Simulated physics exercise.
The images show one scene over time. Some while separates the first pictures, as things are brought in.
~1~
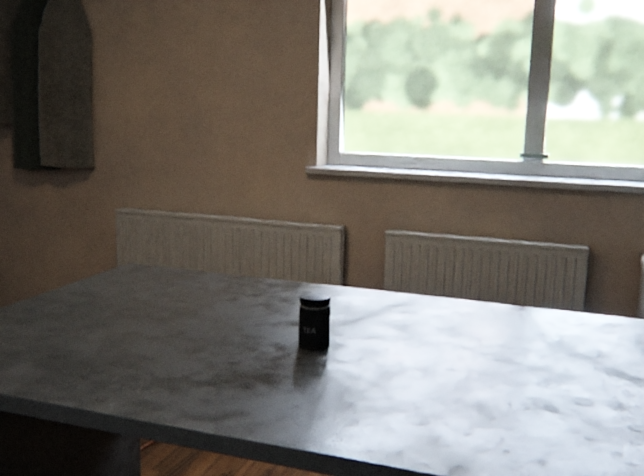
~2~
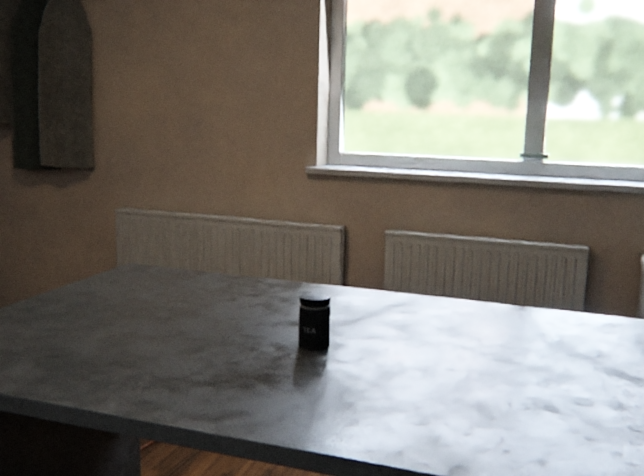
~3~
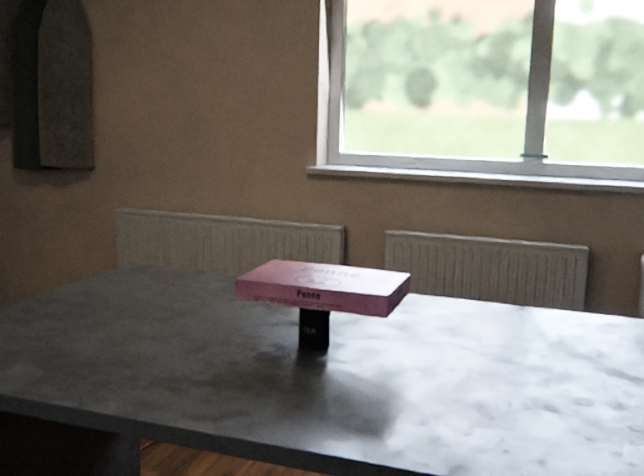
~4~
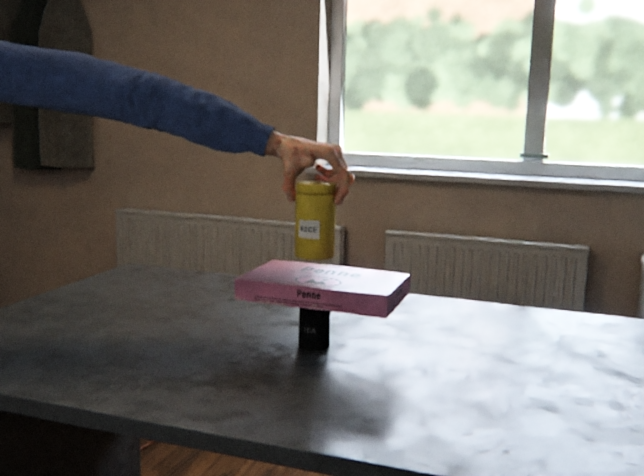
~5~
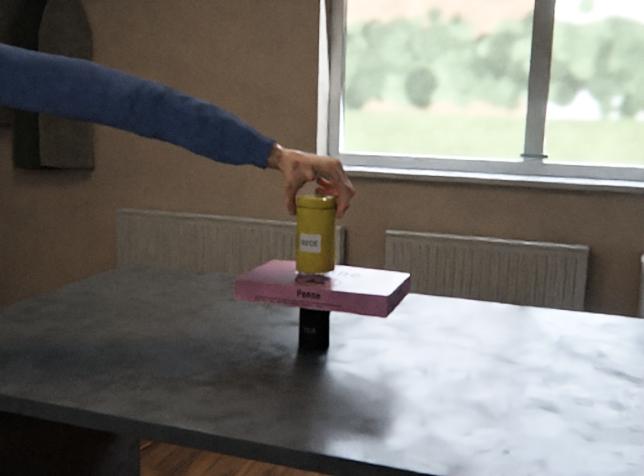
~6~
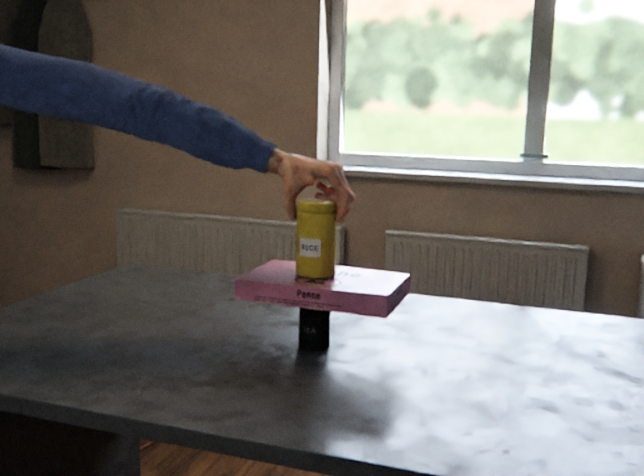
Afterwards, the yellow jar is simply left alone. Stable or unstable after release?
Stable.
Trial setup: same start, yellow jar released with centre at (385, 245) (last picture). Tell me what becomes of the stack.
After that, it tumbles down.
Then, 0.20 s after the last picture, nothing has stirred.
Then, 0.50 s after the last picture, yellow jar resting near (316, 238).
At rest, all 3 in place. Seen from the same camera at the end, yellow jar near (316, 238). The stack stays up.
